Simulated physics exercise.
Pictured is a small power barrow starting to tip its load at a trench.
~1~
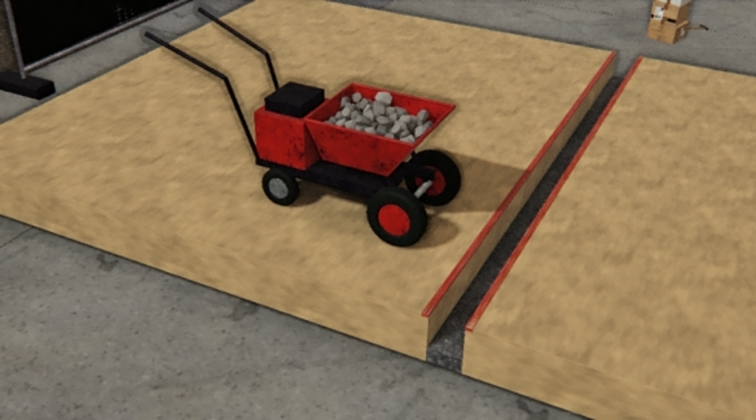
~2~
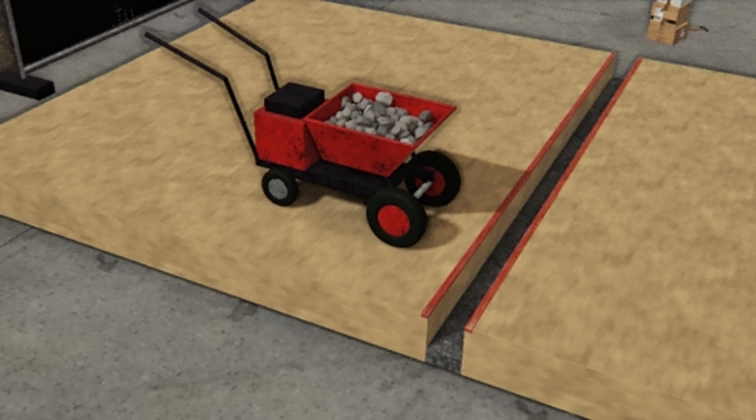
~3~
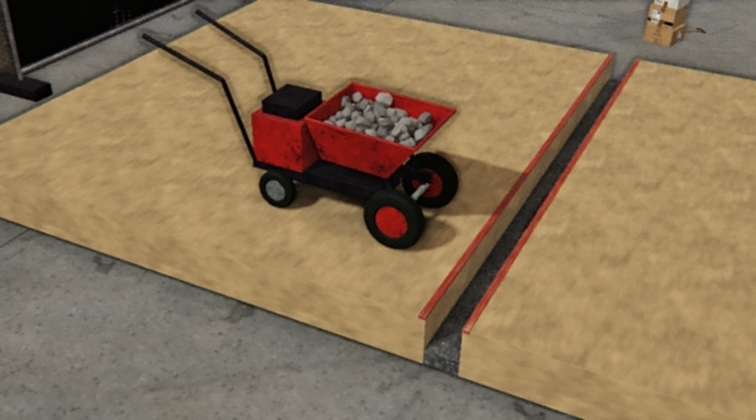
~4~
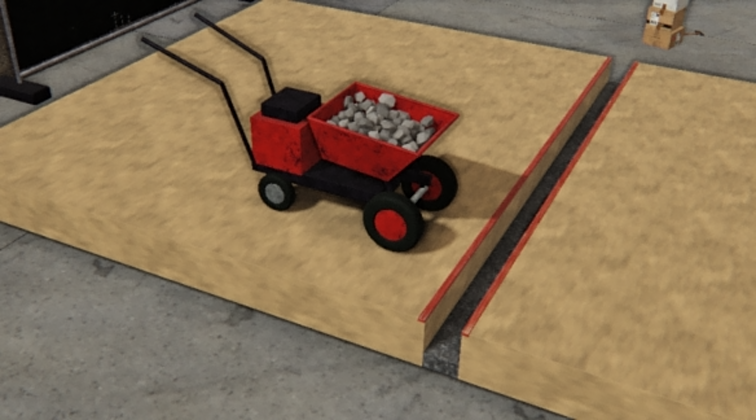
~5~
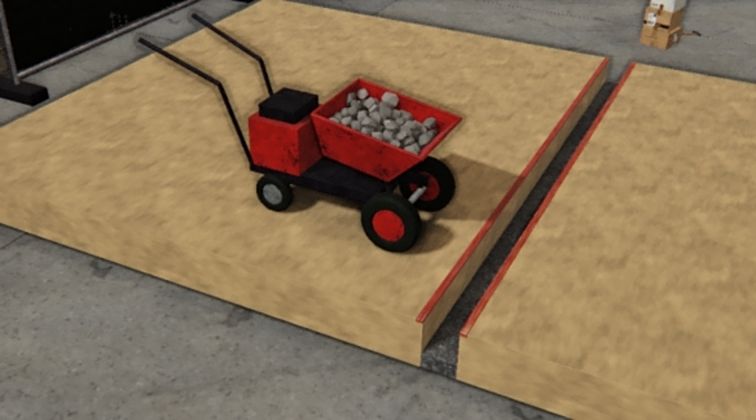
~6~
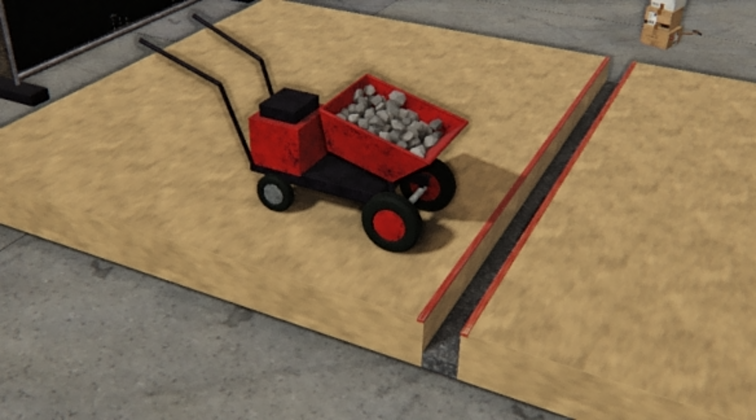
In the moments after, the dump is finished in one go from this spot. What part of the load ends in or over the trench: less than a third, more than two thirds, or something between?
One third to two-thirds.
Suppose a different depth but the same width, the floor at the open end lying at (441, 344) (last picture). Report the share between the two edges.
I'd put it at some 50 in a hundred.
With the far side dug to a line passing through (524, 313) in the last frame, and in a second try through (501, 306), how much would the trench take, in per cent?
In turn 100 and 80 in a hundred.
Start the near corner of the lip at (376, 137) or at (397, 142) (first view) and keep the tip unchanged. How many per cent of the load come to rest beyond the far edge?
Position 1 near 0 %, position 2 near 10 %.
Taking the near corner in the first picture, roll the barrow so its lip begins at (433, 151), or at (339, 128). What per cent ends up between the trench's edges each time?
Approximately 10 per cent and 30 per cent, in that order.
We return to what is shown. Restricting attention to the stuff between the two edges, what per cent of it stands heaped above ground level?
Roughly 0 percent.
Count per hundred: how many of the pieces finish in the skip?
It ends up near 0 per cent.
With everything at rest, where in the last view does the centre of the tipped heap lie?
Around (502, 264).
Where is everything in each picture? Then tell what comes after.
In the first picture, lip of the skip (414, 146), level; top of the load (370, 117), broken stones; first edge of the trench (447, 283); far edge (489, 296), the trench under half as wide as the skip, and about as deep as wide.
In the second picture, lip of the skip (415, 147), level; top of the load (370, 117).
In the third picture, lip of the skip (415, 150), tipped barely; top of the load (370, 118).
In the fourth picture, lip of the skip (419, 155), tipped barely; top of the load (361, 119).
In the fifth picture, lip of the skip (422, 159), tipped a little; top of the load (363, 117).
In the sixth picture, lip of the skip (429, 163), tipped a little; top of the load (371, 115); first edge of the trench (442, 289); far edge (485, 301).
Just after the last frame, skip tipped steeply; every one in the skip.
A moment on, skip tipped right over; the larger part in the skip; about a tenth in or heaped over the trench; about a tenth beyond it; about a tenth falling.
Further on, skip tipped right over; just a few in the skip; roughly half in or heaped over the trench; roughly half beyond it.
When it is over, skip tipped right over; roughly half in or heaped over the trench; roughly half beyond it.
